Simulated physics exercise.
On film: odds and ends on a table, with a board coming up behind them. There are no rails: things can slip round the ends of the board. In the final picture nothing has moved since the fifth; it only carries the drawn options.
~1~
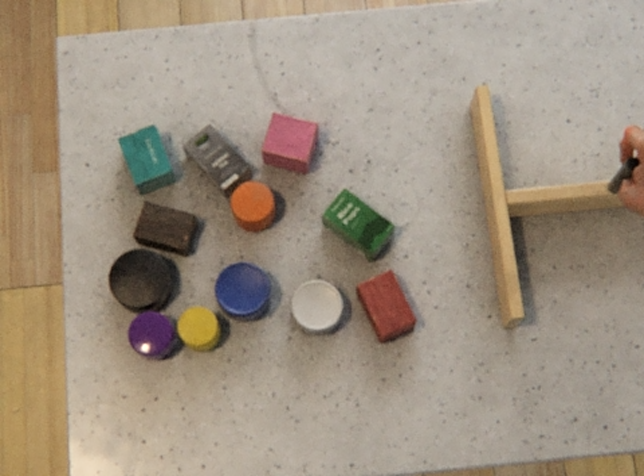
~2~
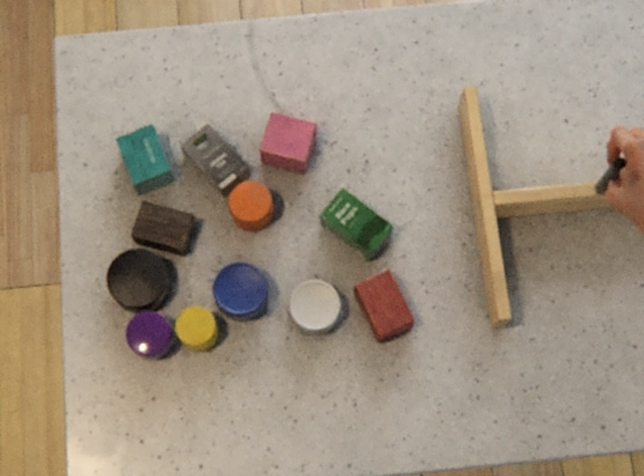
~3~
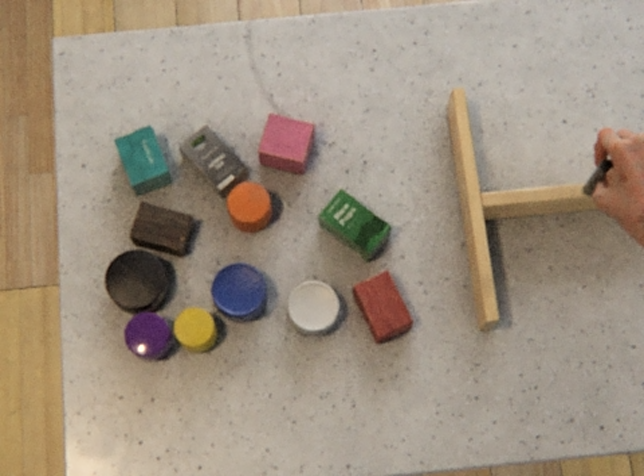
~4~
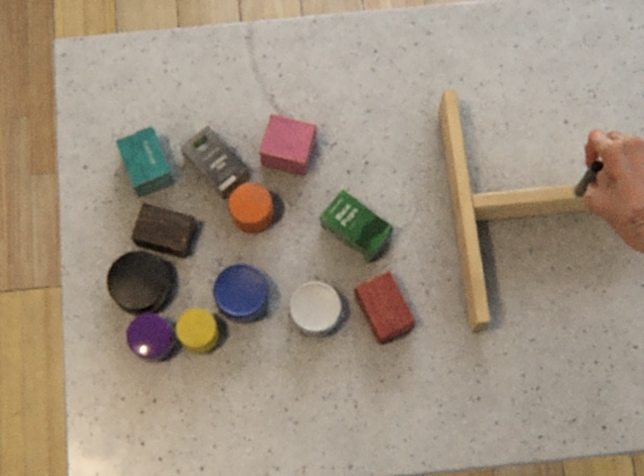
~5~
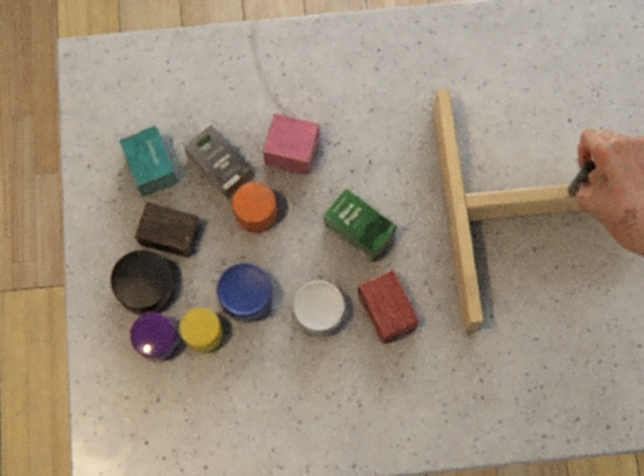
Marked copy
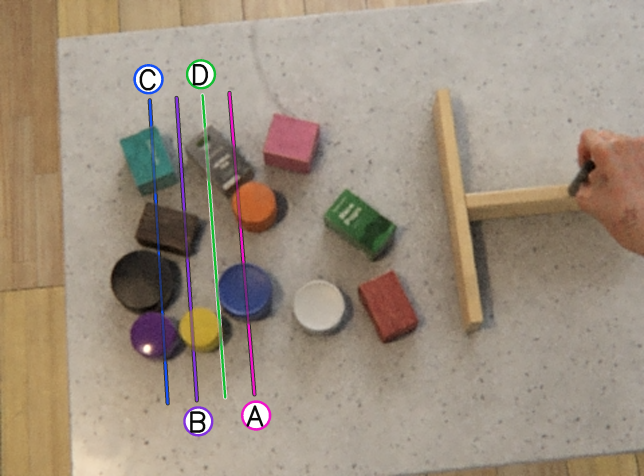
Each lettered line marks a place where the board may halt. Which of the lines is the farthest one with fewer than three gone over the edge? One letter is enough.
As far as mark B.
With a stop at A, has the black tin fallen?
By then, no.
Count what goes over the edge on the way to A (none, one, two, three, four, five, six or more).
The count is none.
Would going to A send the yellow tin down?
No.
On the copy, A at (241, 237); B at (186, 243); C at (158, 245); D at (213, 240).
On B. First, board (361, 211); red block (344, 309); white jar (299, 311).
Then, board (263, 221); purple pot (116, 343); turquoise packet (143, 161).
Finally, board (187, 228); black tin (70, 294); purple pot (78, 347); none fallen.
By contrast, A is within the limit but short; C drops four; D is within the limit but short.
